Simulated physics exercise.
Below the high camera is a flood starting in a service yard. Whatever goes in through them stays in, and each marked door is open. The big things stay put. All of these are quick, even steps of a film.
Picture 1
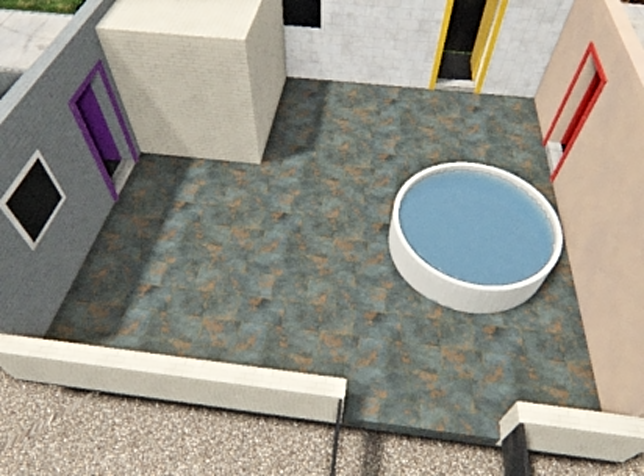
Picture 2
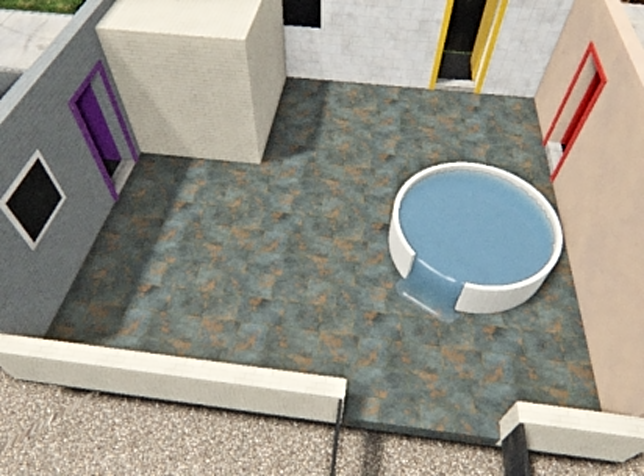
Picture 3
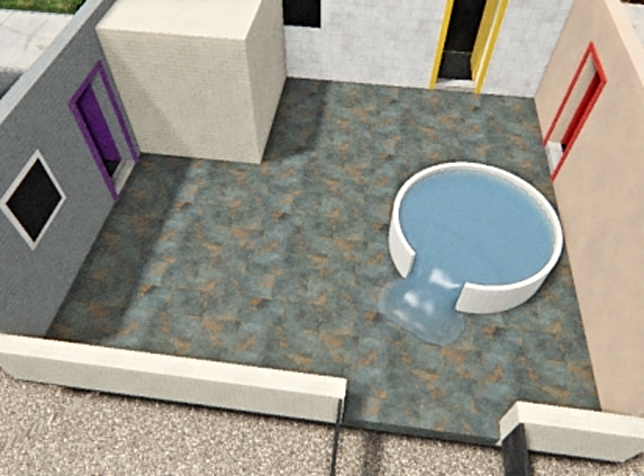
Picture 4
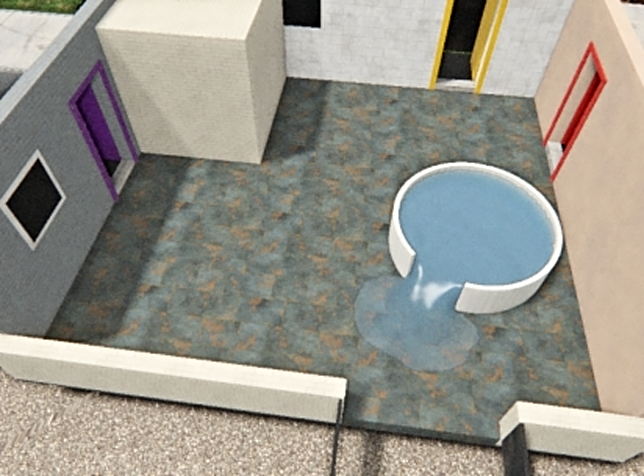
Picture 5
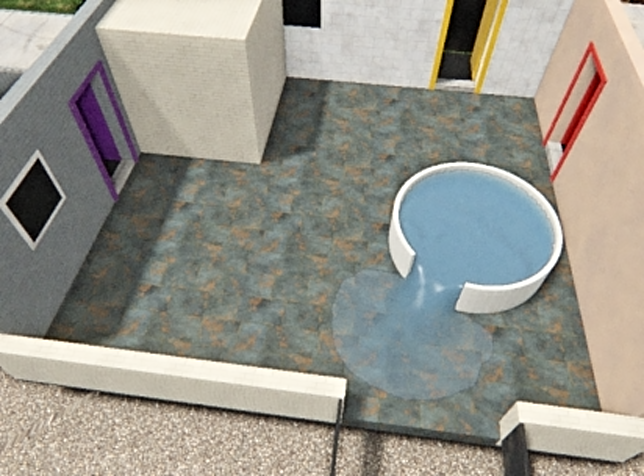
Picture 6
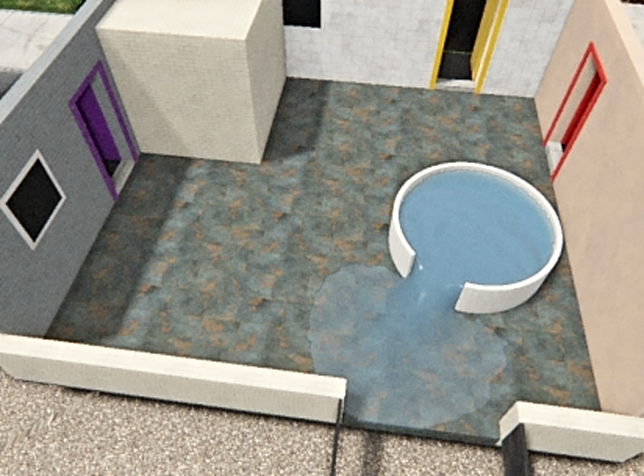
Water pours through a gap in the round white pool and spreads across the yard floor.
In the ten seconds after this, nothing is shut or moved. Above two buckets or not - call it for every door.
Yellow door: Not above two buckets; purple door: Not above two buckets; red door: Not above two buckets.
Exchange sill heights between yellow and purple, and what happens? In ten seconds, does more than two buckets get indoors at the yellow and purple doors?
Note - yellow door: Does not overflow; purple door: Does not overflow.
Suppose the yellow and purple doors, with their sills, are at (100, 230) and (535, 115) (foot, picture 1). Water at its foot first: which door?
That is the yellow one.
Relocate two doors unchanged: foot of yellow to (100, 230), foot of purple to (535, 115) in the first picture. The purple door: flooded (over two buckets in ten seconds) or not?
Result - the purple one stays within limits.
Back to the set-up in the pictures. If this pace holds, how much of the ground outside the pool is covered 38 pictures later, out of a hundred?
Near 35 in a hundred.
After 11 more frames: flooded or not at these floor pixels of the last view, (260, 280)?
Submerged.
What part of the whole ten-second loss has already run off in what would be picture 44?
It would be around 75 %.
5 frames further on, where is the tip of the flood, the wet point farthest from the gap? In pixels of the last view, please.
Farthest reach: (192, 379).
A moment on, water covers 15 % of the floor; the yellow door not reached, the purple door not reached, the red door not reached.
Next, water covers 20 % of the floor; the yellow door not reached, the purple door not reached, the red door not reached.
Then, water covers 25 % of the floor; the yellow door not reached, the purple door not reached, the red door not reached.
Later, water covers 35 % of the floor; the yellow door not reached, the purple door wet at the sill, nothing in, the red door not reached.
In the end, water covers 55 % of the floor; the yellow door not reached, the purple door under two buckets in, the red door not reached.
